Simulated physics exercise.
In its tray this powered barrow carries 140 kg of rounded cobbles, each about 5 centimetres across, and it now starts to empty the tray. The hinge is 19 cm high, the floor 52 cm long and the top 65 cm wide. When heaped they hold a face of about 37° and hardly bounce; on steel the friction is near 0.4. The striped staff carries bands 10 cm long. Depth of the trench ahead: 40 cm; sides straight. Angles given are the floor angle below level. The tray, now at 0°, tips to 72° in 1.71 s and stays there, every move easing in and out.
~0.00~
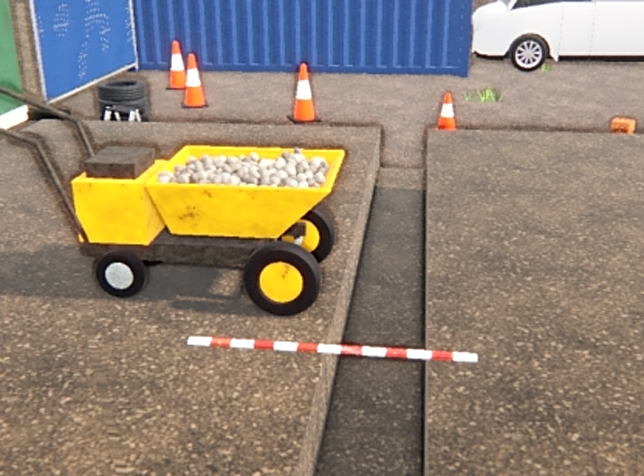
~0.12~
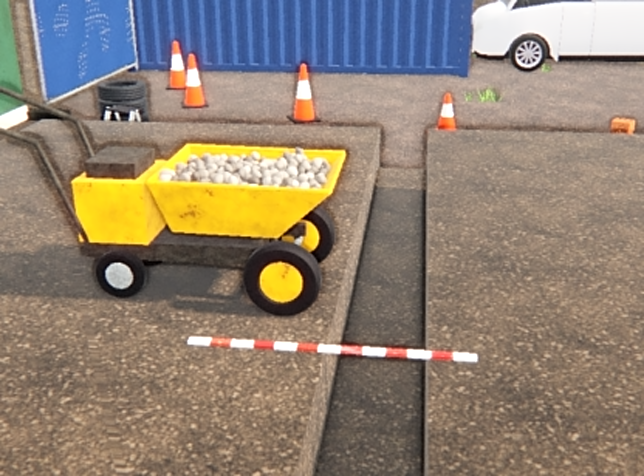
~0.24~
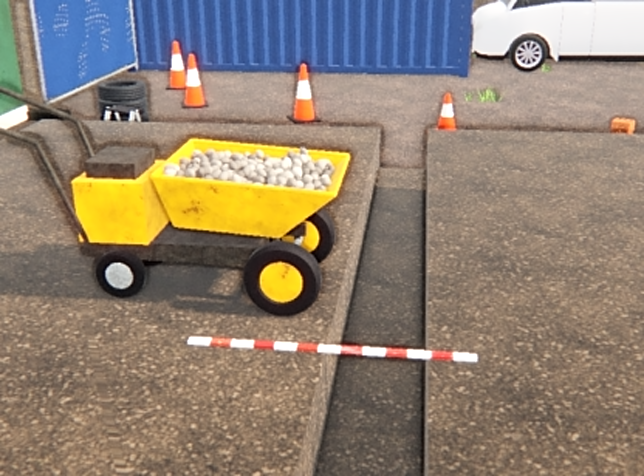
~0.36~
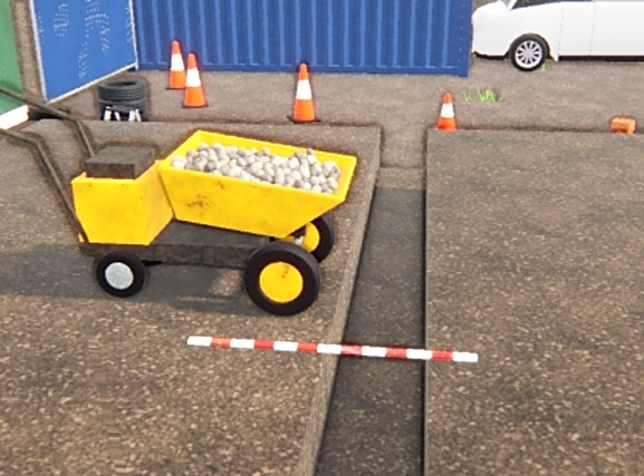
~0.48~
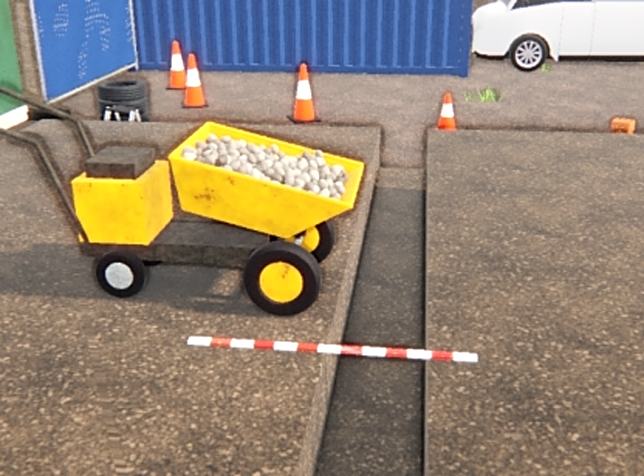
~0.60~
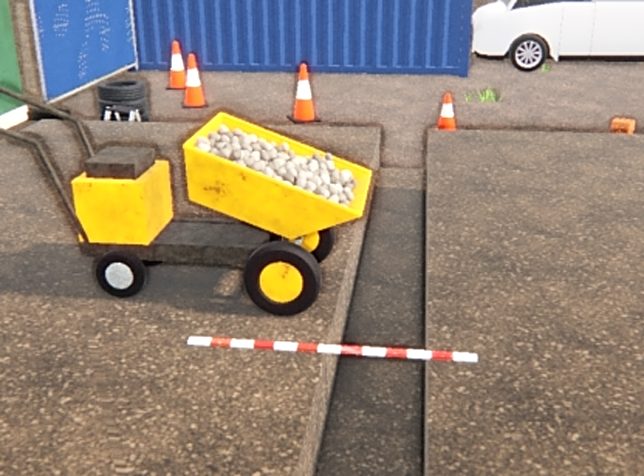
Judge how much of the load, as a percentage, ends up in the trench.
Around 65 %.
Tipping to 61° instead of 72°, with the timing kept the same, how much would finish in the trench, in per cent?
Roughly 70% would end there.
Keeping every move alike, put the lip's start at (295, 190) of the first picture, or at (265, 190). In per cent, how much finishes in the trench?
About 100 per cent from the first spot, about 100 from the second.
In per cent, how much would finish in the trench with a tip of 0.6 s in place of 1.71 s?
My guess is near 45 percent.
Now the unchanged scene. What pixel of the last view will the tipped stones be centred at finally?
At about pixel (411, 346) in the last view.
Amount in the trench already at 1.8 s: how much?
Approx. 40 % of the load.
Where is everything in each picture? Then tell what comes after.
In the first picture, the tray is at 0°, its lip at (328, 191); the top of the load is at (267, 162).
In the second picture, the tray is at 1°, its lip at (330, 192); the top of the load is at (261, 162); the stones move at 0.1 m/s on average.
The third picture shows lip at (335, 195), floor tilted 4°, highest stones at (232, 162); the stones move at 0.2 m/s on average.
The fourth picture shows lip at (342, 200), floor tilted 8°, highest stones at (218, 154); the stones move at 0.3 m/s on average.
The fifth picture shows lip at (351, 206), floor tilted 14°, highest stones at (216, 146); the stones move at 0.4 m/s on average.
The sixth picture shows lip at (360, 215), floor tilted 20°, highest stones at (226, 136); the stones move at 0.5 m/s on average.
After 1.3 s the floor is at 61°; 97 % in the tray, 3 % in the trench; the foremost stones are at (416, 277).
After 1.8 s the floor is at 72°; 30 % in the tray, 40 % in the trench, 30 % past the trench; the foremost stones are at (531, 303).
After 2.2 s the floor is at 72°; 6 % in the tray, 58 % in the trench, 37 % past the trench; the foremost stones are at (591, 302).
After 4.1 s the floor is at 72°; 0 % in the tray, 65 % in the trench, 35 % past the trench; the foremost stones are at (612, 303).
